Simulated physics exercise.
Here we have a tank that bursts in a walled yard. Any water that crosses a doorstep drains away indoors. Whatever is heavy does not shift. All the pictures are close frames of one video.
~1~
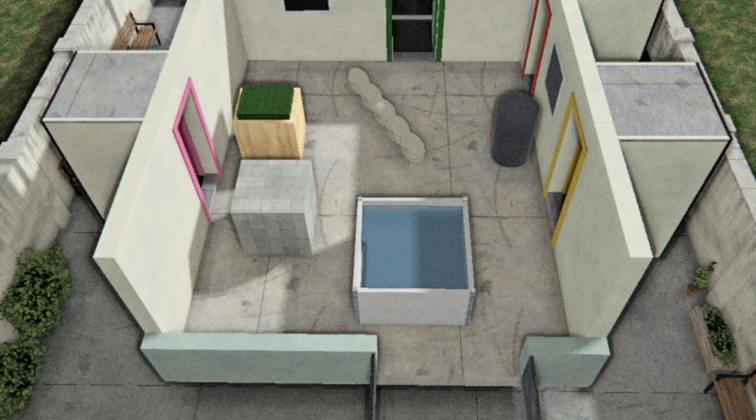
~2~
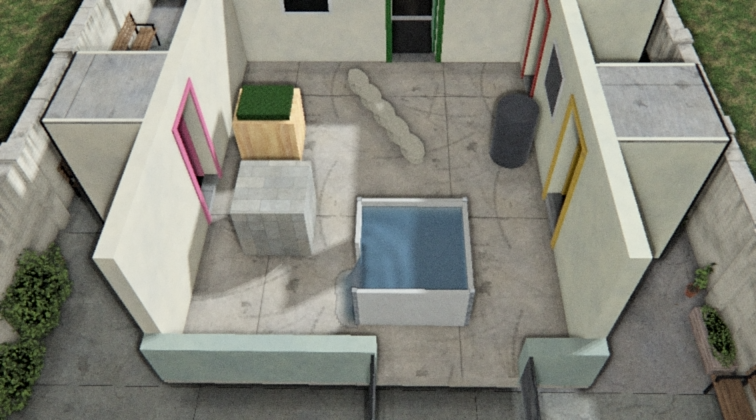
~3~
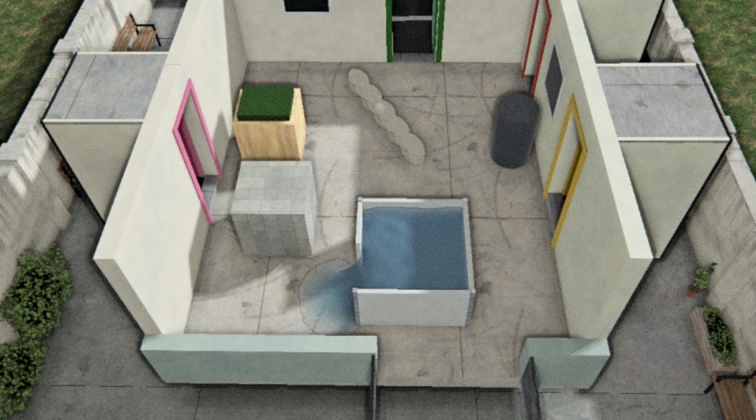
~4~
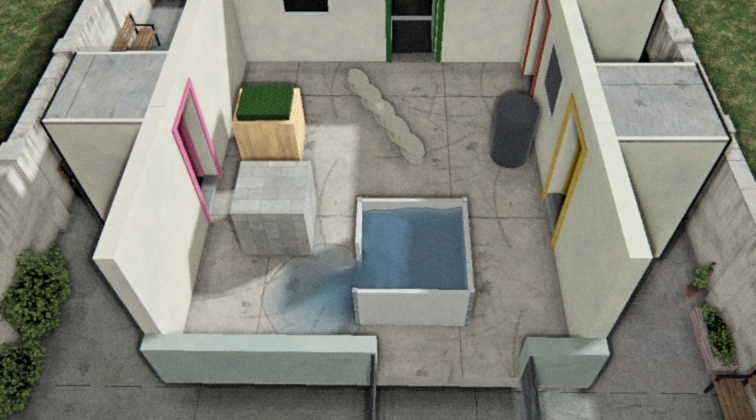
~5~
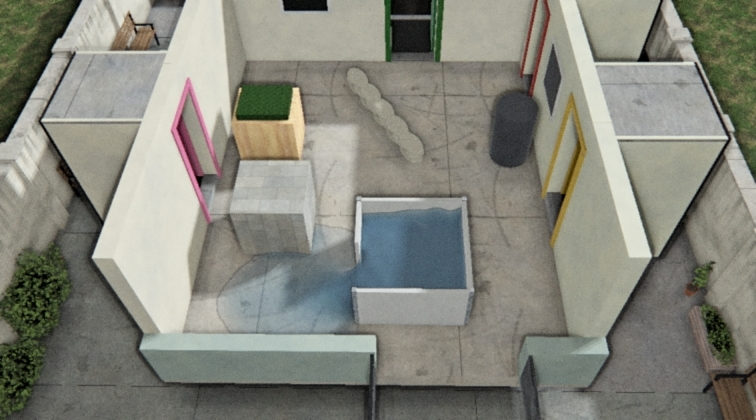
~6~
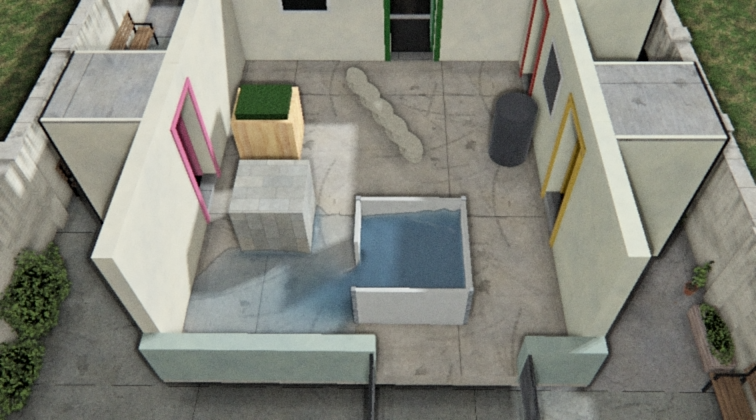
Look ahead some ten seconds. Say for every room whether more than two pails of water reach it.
As I see it, the red door will not top two buckets; the green door will not top two buckets; the pink door will not top two buckets; the yellow door will not top two buckets.
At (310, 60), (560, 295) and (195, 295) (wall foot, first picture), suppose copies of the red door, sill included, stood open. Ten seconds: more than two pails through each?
Result, in listed order - doesn't reach the limit, doesn't reach the limit, gets past the limit.
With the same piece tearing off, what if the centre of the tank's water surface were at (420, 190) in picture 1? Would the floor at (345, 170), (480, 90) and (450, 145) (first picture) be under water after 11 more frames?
In that order: Reached by the flood, not reached, not reached.
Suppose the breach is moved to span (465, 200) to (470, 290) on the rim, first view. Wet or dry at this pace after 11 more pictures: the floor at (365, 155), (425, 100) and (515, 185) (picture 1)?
Untouched, untouched, submerged.
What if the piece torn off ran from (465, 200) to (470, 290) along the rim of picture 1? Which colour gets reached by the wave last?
It's the pink one.
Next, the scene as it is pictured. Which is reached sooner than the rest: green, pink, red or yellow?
That's the pink-painted one.
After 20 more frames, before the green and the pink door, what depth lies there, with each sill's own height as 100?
Close to 0 per cent for the first one and close to 90 per cent for the second.
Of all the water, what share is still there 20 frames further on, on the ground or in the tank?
I'd put it at about 100 per cent.
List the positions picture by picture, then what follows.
In the first frame, still water in the tank at (413, 246).
In the second frame, water pours out at (360, 289) and has run to (349, 273).
In the third frame, the front is at (307, 283), out from the gap at (361, 290).
In the fourth frame, water pours out at (361, 290) and has run to (272, 286).
In the fifth frame, the front is at (222, 301), out from the gap at (360, 289).
In the sixth frame, water pours out at (359, 289) and has run to (186, 318).
A moment on, water covers 20 % of the floor; the red door not reached, the green door not reached, the pink door wet at the sill, nothing in, the yellow door not reached.
Next, water covers 25 % of the floor; the red door not reached, the green door not reached, the pink door wet at the sill, nothing in, the yellow door not reached.
Then, water covers 40 % of the floor; the red door not reached, the green door not reached, the pink door wet at the sill, nothing in, the yellow door not reached.
Later, water covers 70 % of the floor; the red door not reached, the green door wet at the sill, nothing in, the pink door under two buckets in, the yellow door wet at the sill, nothing in.
In the end, water covers 90 % of the floor; the red door wet at the sill, nothing in, the green door wet at the sill, nothing in, the pink door under two buckets in, the yellow door wet at the sill, nothing in.
